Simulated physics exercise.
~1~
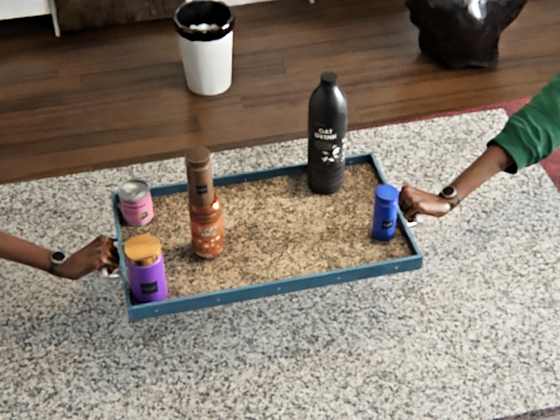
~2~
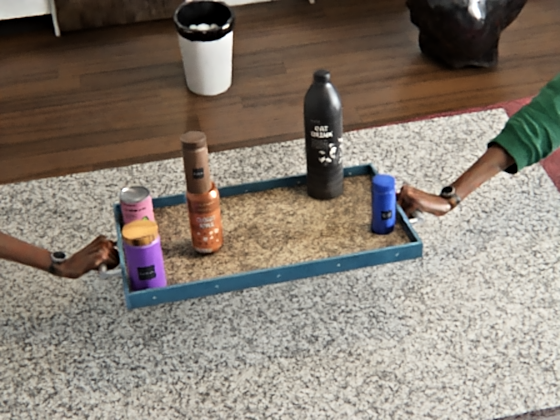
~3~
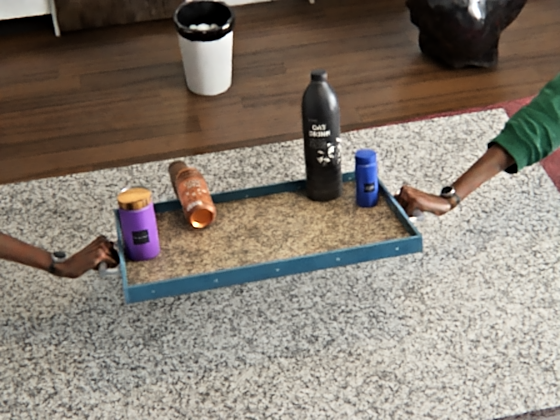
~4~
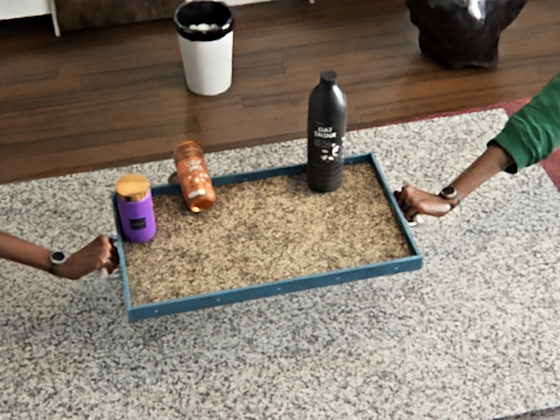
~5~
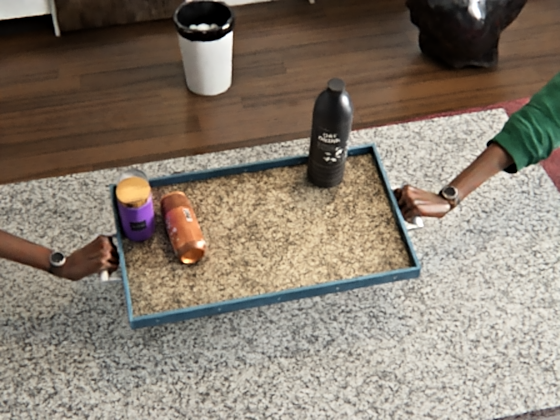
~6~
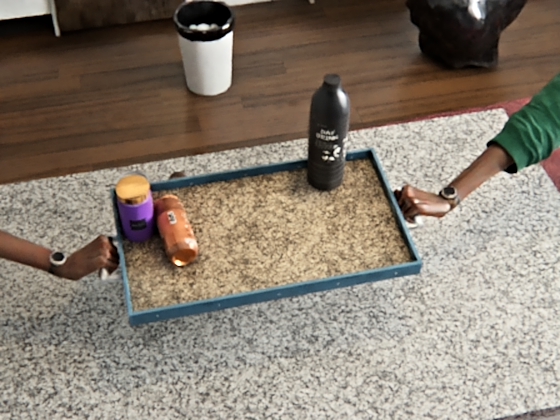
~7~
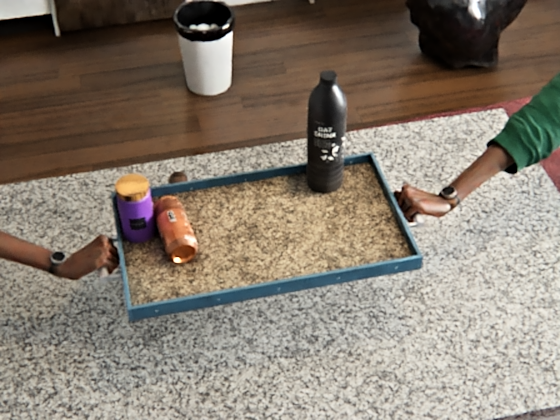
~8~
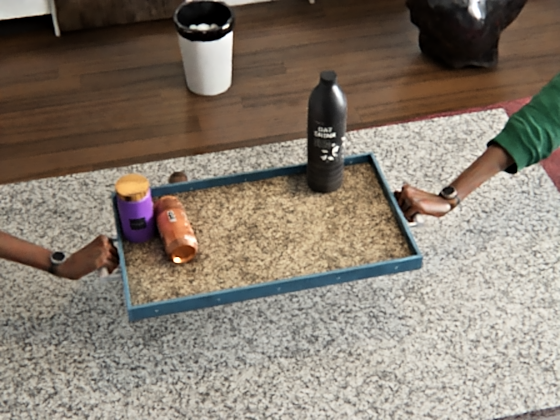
A hand-held tray tilts both ways, losing two shakers and leaving an orange can lying over.
